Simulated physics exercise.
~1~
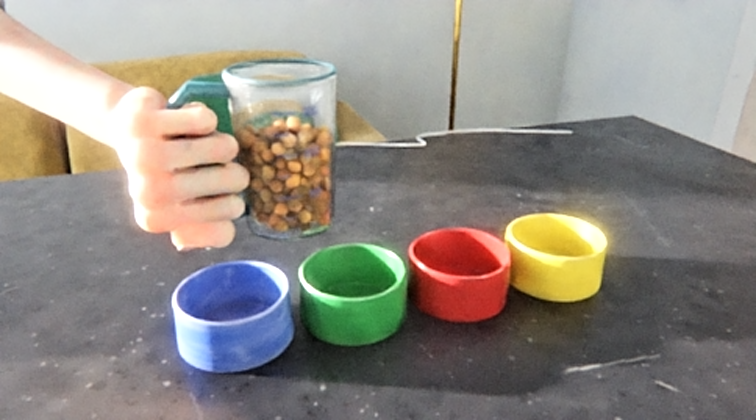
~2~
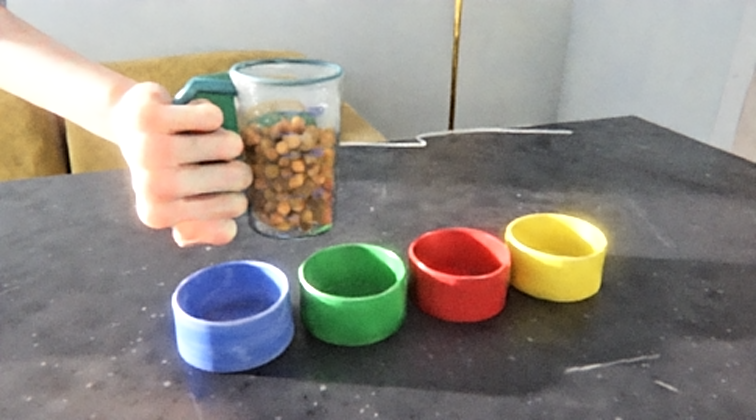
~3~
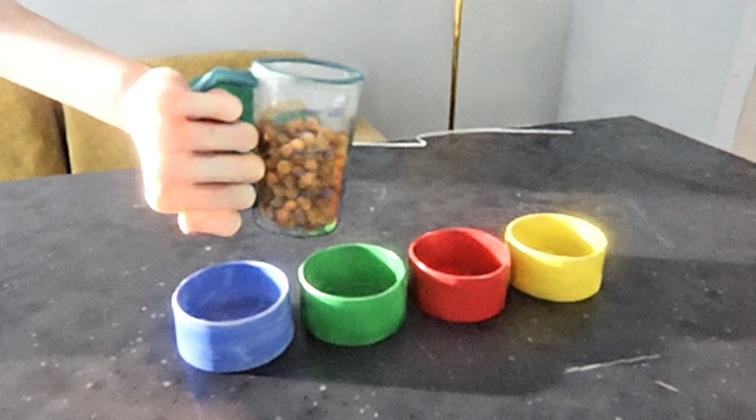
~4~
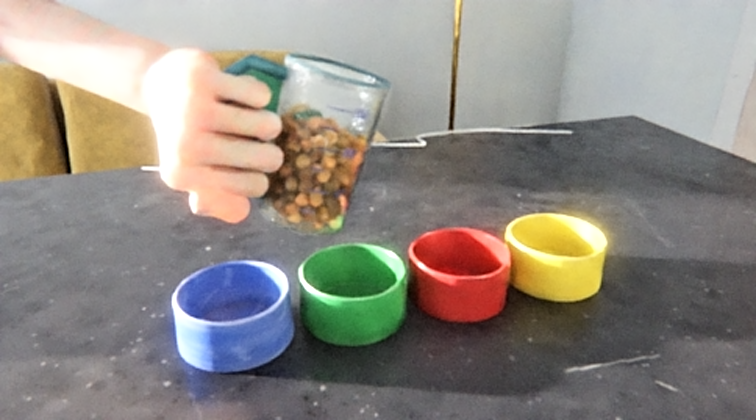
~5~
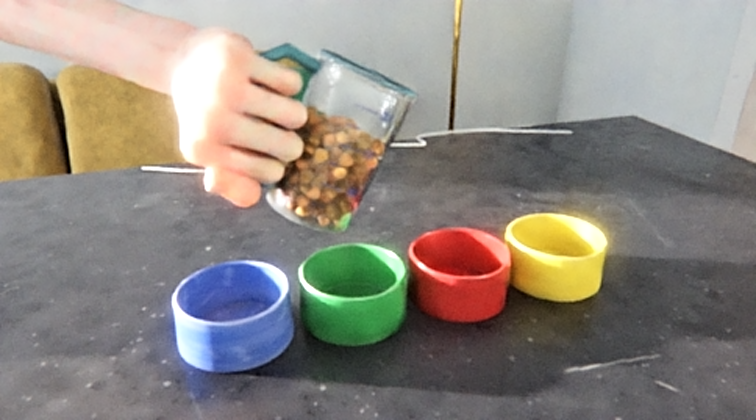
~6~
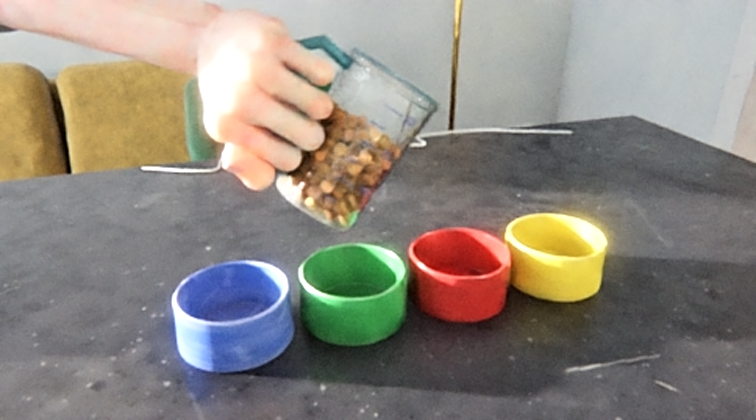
A hand held a clear cup of roasted chickpeas by its green handle above blue, green, red and yellow dishes on a dark table, then moved it to the right while tilting it rightward.
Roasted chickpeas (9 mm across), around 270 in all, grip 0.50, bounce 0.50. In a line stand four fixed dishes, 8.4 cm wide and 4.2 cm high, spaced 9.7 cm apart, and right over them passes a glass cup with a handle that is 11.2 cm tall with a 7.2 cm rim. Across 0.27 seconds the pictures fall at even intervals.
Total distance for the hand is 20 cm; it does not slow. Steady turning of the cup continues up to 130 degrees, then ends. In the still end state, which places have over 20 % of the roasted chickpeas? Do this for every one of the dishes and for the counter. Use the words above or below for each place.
Red dish: Below; blue dish: Below; green dish: Below; yellow dish: Above; counter: Above.
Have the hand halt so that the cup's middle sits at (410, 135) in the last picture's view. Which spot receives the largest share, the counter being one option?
Most of it ends up at red.
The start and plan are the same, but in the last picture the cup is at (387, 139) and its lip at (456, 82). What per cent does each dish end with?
Red: 0 / blue: 0 / green: 0 / yellow: 80.
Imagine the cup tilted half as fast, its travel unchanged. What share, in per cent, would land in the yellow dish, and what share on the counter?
I'd say yellow ends at 80 while the counter ends at 20.
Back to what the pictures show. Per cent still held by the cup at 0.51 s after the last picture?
Load share: Near 90 percent.
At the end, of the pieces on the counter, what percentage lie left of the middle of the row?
Roughly 0 per cent.
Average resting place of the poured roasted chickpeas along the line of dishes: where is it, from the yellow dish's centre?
Around 4 cm away, toward the right-hand end.
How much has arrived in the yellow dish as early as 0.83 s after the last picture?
I'd put it at about 70 % by that time.
Then, 0.30 s after the last picture, tilt 87 degrees; cup holds 100 %.
Then, 0.51 s after the last picture, tilt 122 degrees; cup holds 90 %, yellow 5 %.
Then, 0.83 s after the last picture, tilt 130 degrees; cup holds 0 %, yellow 70 %.
In the end, red 0 %, blue 0 %, green 0 %, yellow 70 %, counter 30 %.
